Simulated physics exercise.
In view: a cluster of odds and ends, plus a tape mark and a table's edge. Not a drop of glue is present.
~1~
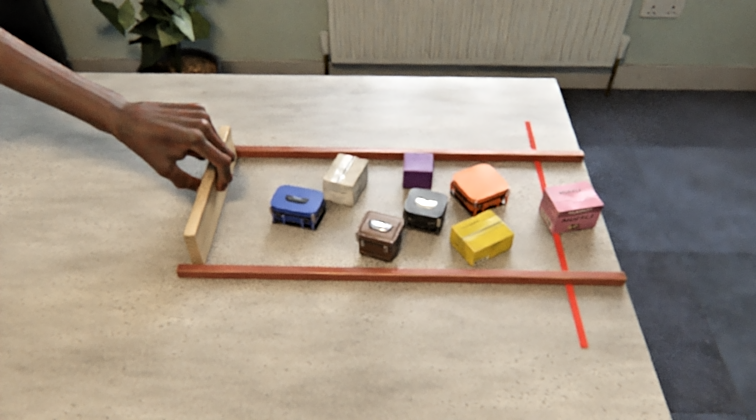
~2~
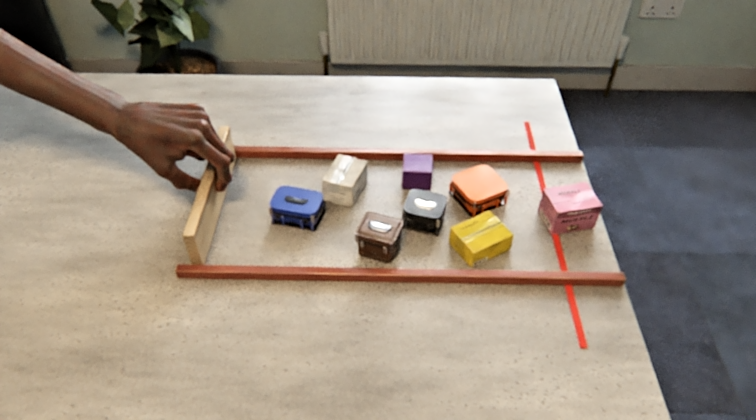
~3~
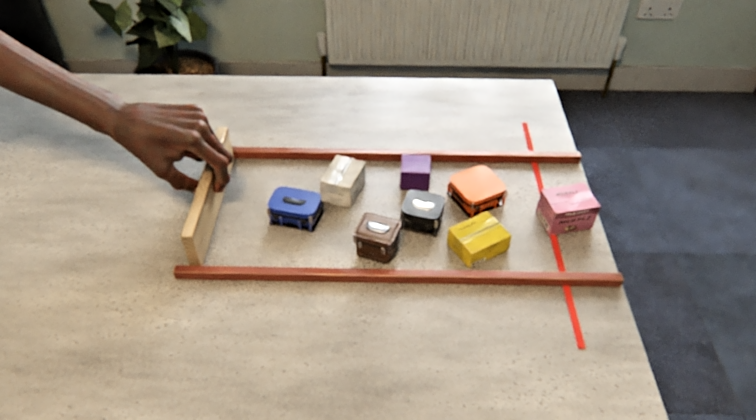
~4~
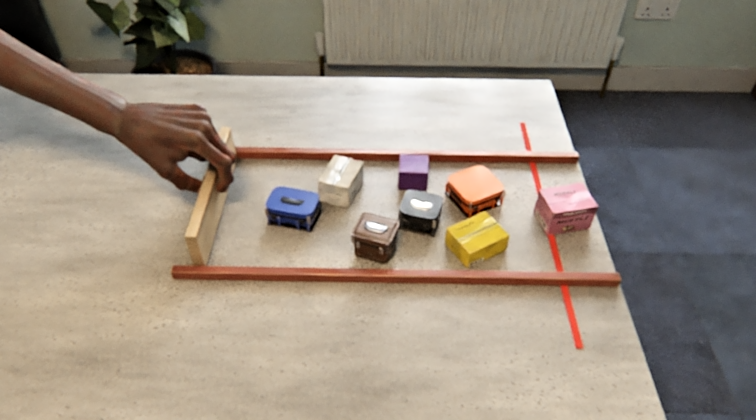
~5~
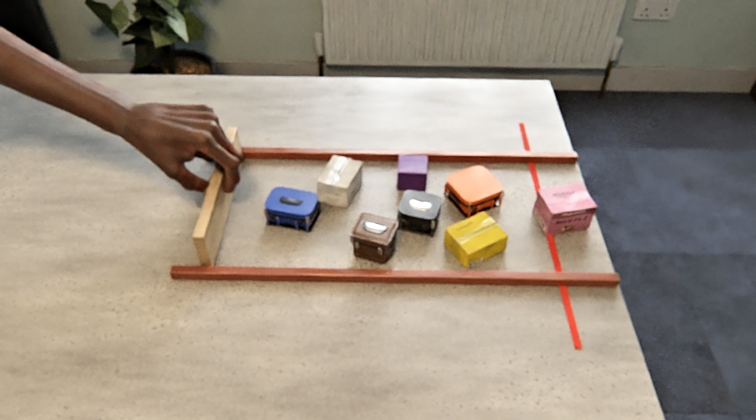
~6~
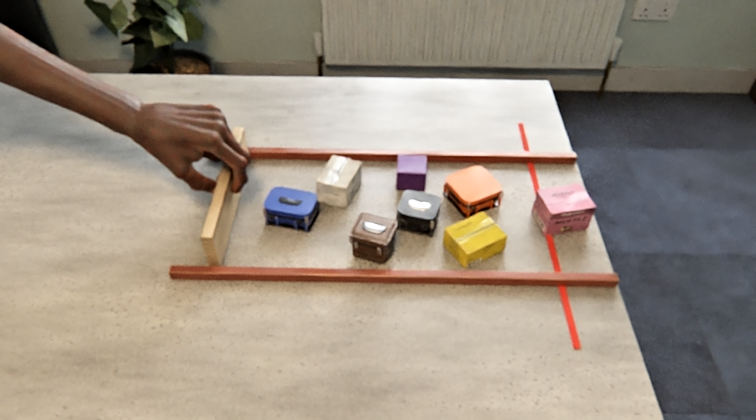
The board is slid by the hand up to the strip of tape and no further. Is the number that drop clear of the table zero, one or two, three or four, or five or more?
Missing: Three up to four.
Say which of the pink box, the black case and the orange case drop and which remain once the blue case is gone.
As for the pink box, it drops; the black case holds; and the orange case drops.
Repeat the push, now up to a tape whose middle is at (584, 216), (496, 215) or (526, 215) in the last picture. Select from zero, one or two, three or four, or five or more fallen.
In order, the falls would come to more than four; 1 or 2; one to two.
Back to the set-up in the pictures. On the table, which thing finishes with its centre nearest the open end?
It would be the purple block, I'd say.
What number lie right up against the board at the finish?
Counting them up gives 3.
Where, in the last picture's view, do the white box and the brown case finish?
In the last picture they sit at about (555, 180) and about (574, 238).
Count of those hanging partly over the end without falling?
Count of overhanging things: 1.
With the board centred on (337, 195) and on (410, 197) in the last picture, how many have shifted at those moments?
Tally: First 2; then 7.
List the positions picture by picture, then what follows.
In the first picture, pink box (570, 208); orange case (479, 190); yellow box (481, 238); board (213, 192); tape (551, 214).
In the second picture, orange case (478, 191); white box (345, 181).
In the third picture, yellow box (479, 239); blue case (296, 209).
In the fourth picture, pink box (565, 209); purple block (413, 172).
In the fifth picture, orange case (473, 192); brown case (375, 238).
In the sixth picture, pink box (562, 209); orange case (472, 192); yellow box (474, 240); board (228, 193); tape (544, 215).
Soon after, none off yet; pink box at rest near (562, 209); orange case at rest near (472, 192); yellow box at rest near (474, 240).
Then, none off yet; pink box moving near (571, 212); orange case moved about its own width near (526, 190); yellow box moved about its own width near (516, 251).
At rest, the number that fall off is three or four; fallen, black case, yellow box, orange case and pink box.
